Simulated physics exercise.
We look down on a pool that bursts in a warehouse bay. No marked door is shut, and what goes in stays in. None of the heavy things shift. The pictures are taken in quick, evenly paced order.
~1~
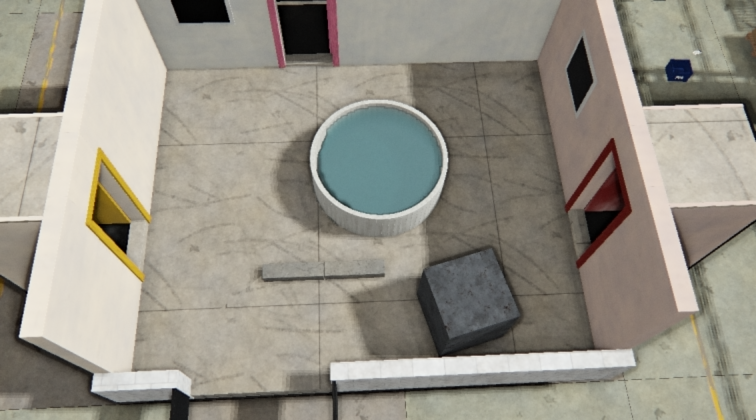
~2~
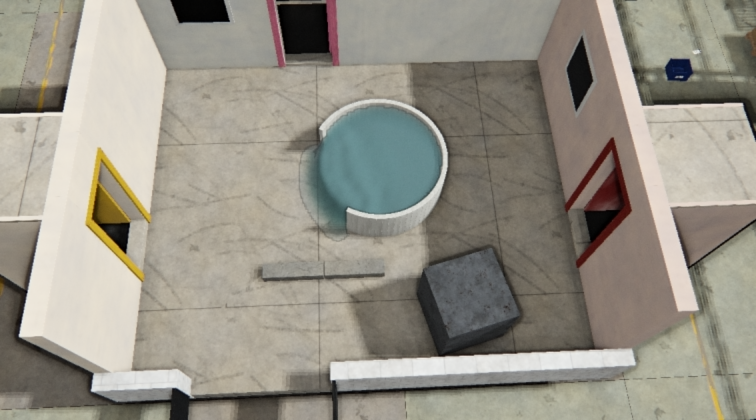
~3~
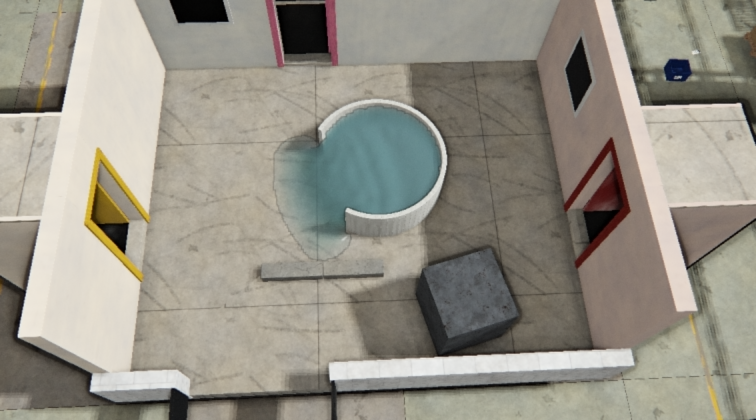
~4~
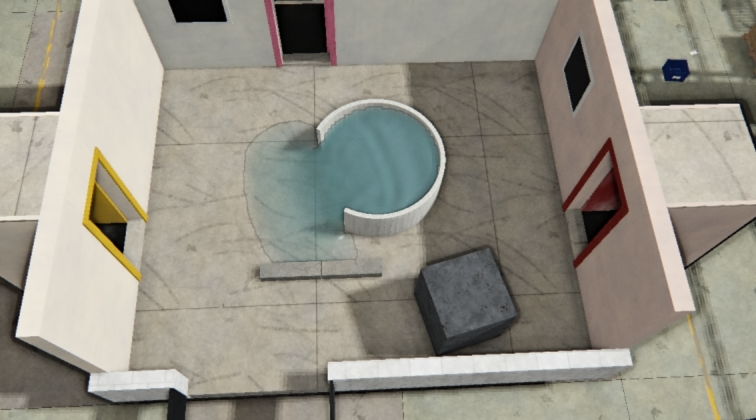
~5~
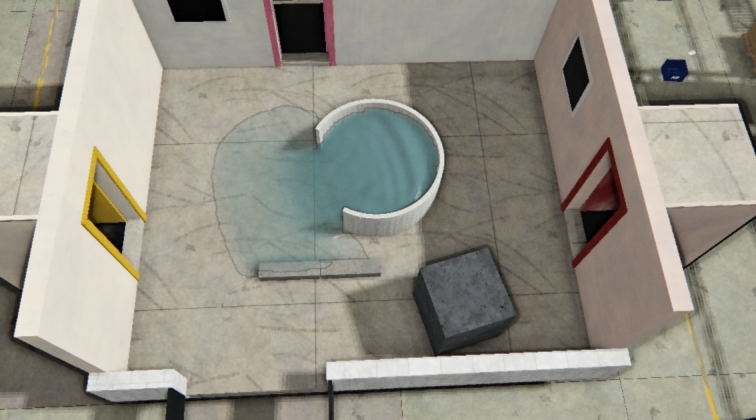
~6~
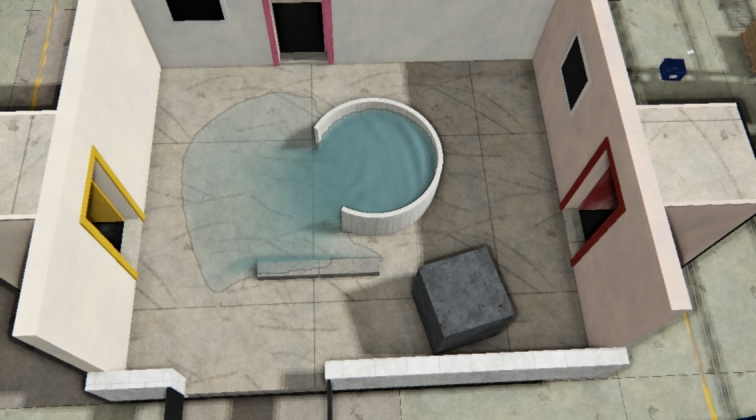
Water pours from a gap in the round tank and spreads left across the floor.
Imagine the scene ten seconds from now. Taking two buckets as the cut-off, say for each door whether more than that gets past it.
Outcome: The pink door sees two pails or less. The red door sees two pails or less. The yellow door sees more than two pails.
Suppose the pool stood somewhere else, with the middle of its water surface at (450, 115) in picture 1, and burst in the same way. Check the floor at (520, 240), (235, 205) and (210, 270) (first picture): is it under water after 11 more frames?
Result: Spared; inundated; inundated.
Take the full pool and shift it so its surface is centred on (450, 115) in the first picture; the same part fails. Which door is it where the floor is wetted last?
Looks like the red door.
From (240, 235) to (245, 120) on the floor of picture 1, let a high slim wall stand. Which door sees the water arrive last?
The red door.
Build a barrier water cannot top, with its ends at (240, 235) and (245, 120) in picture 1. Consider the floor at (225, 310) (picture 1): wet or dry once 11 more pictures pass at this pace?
Submerged.
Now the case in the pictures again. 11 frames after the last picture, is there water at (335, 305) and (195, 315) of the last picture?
Lab note, in the order given: Unwetted; wet through.
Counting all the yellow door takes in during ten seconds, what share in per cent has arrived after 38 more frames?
My guess is about 100 %.
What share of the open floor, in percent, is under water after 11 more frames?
About 35 per cent.
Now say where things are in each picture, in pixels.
The round tank at (379, 159) is whole and still, in the first frame.
Water pours out at (319, 187) and has run to (345, 235), in the second frame.
The front is at (287, 144), out from the gap at (318, 189), in the third frame.
The front is at (269, 132), out from the gap at (316, 189), in the fourth frame.
The front is at (241, 127), out from the gap at (315, 189), in the fifth frame.
The front is at (202, 136), out from the gap at (314, 188), in the sixth frame.
A moment on, water covers 35 % of the floor; the pink door not reached, the red door not reached, the yellow door wet at the sill, nothing in.
Next, water covers 35 % of the floor; the pink door wet at the sill, nothing in, the red door not reached, the yellow door over two buckets in.
Then, water covers 50 % of the floor; the pink door wet at the sill, nothing in, the red door not reached, the yellow door far over two buckets in.
Later, water covers 75 % of the floor; the pink door wet at the sill, nothing in, the red door wet at the sill, nothing in, the yellow door far over two buckets in.
In the end, water covers 95 % of the floor; the pink door wet at the sill, nothing in, the red door wet at the sill, nothing in, the yellow door far over two buckets in.
